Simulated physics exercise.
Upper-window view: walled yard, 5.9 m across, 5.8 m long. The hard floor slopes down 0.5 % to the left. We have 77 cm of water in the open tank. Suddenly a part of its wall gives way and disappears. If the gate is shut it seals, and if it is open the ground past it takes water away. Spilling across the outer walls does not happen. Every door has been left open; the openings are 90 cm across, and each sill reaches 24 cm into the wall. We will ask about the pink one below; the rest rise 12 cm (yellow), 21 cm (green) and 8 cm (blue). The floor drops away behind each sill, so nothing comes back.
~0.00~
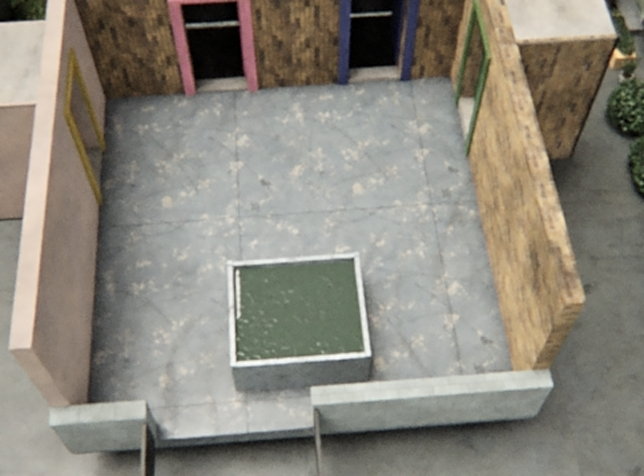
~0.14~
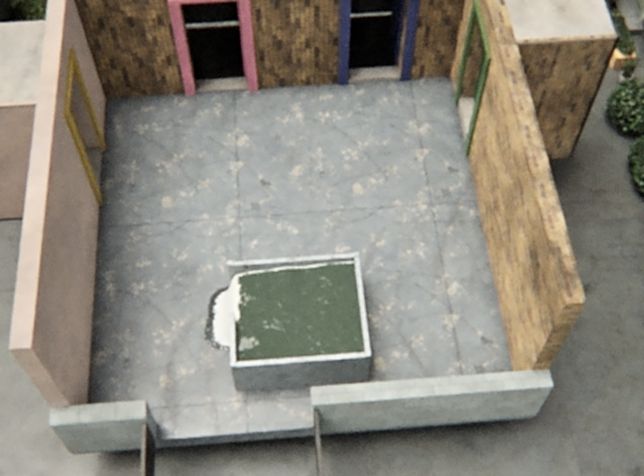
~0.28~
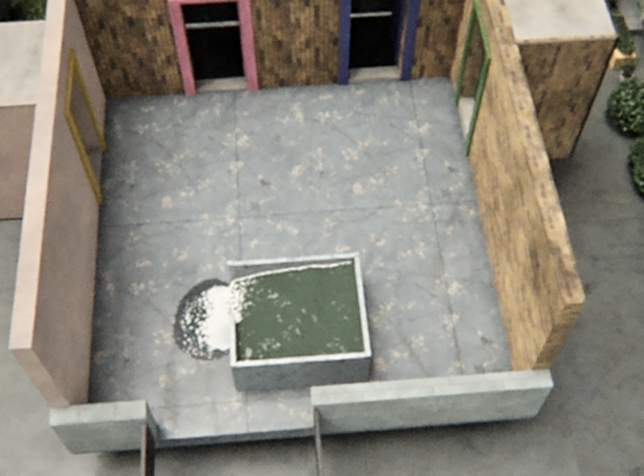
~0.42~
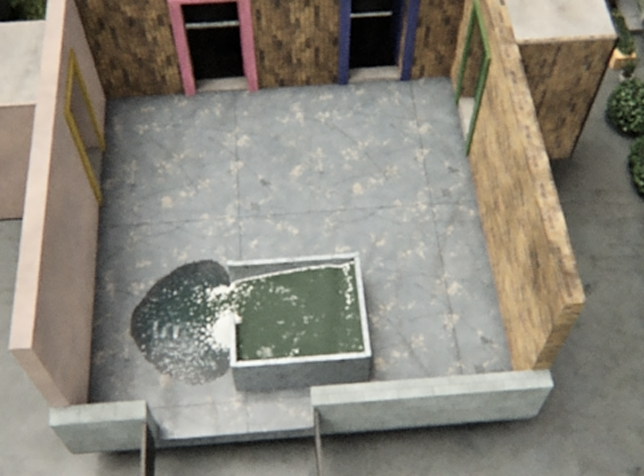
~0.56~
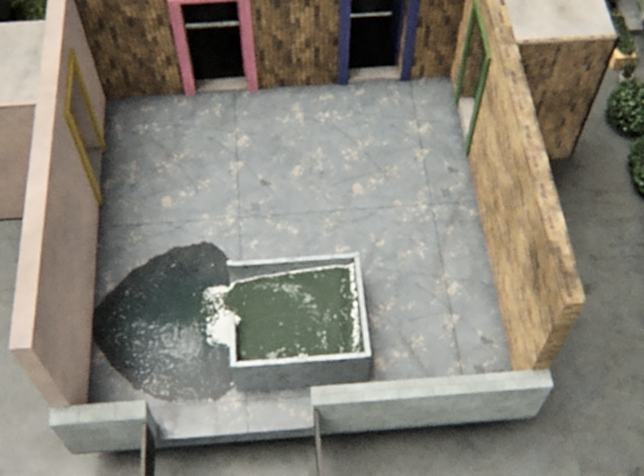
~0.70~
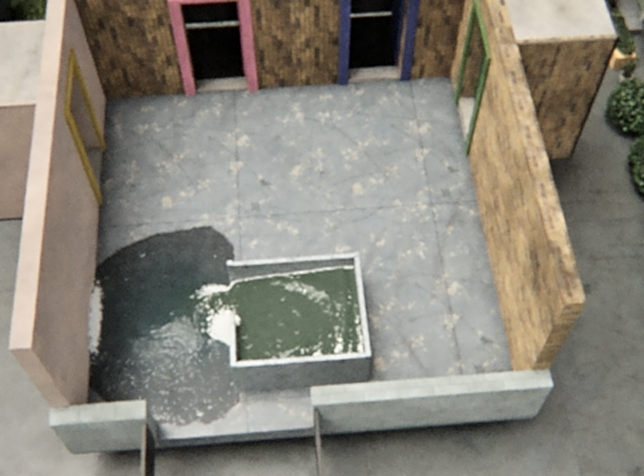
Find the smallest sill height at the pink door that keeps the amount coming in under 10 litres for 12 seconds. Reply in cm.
The smallest height is roughly 8 cm.
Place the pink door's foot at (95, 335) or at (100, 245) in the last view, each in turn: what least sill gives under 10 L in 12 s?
In turn: About 31 cm, about 20 cm.
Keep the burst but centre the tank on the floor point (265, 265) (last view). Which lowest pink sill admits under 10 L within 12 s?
At least some 6.0 centimetres tall.
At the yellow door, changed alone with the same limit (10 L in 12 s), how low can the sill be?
Yellow door - some 8.0 centimetres.
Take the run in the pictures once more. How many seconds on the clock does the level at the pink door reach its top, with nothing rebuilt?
That happens close to 5.0 s on the clock.
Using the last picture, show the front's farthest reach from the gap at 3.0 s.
Close to pixel (106, 100).
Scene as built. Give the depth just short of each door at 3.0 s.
Depths in cm: Yellow 9, green 0, pink 8, blue 0.
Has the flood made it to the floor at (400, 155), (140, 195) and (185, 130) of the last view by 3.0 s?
So the three spots come out spared, swamped, swamped, in that order.
After 1.4 s water covers 20 % of the floor, deepest (40 cm) near (88, 415); it has not reached the pink door.
After 3.0 s water covers 35 % of the floor, deepest (26 cm) near (231, 321); 8 cm at the pink door, 0 litres in over its 5 cm sill.
After 12.0 s water covers 95 % of the floor, deepest (10 cm) near (418, 401); 5 cm at the pink door, 47 litres in over its 5 cm sill.
At the pink door as built, the water arrived by 2.7 s and peaked near 10 cm at 5.2 s.
With a sill of 6.5 cm, 25 litres would have come in within the 12 s; with 9 cm, 6 litres. So under 10 litres takes about 8 cm.
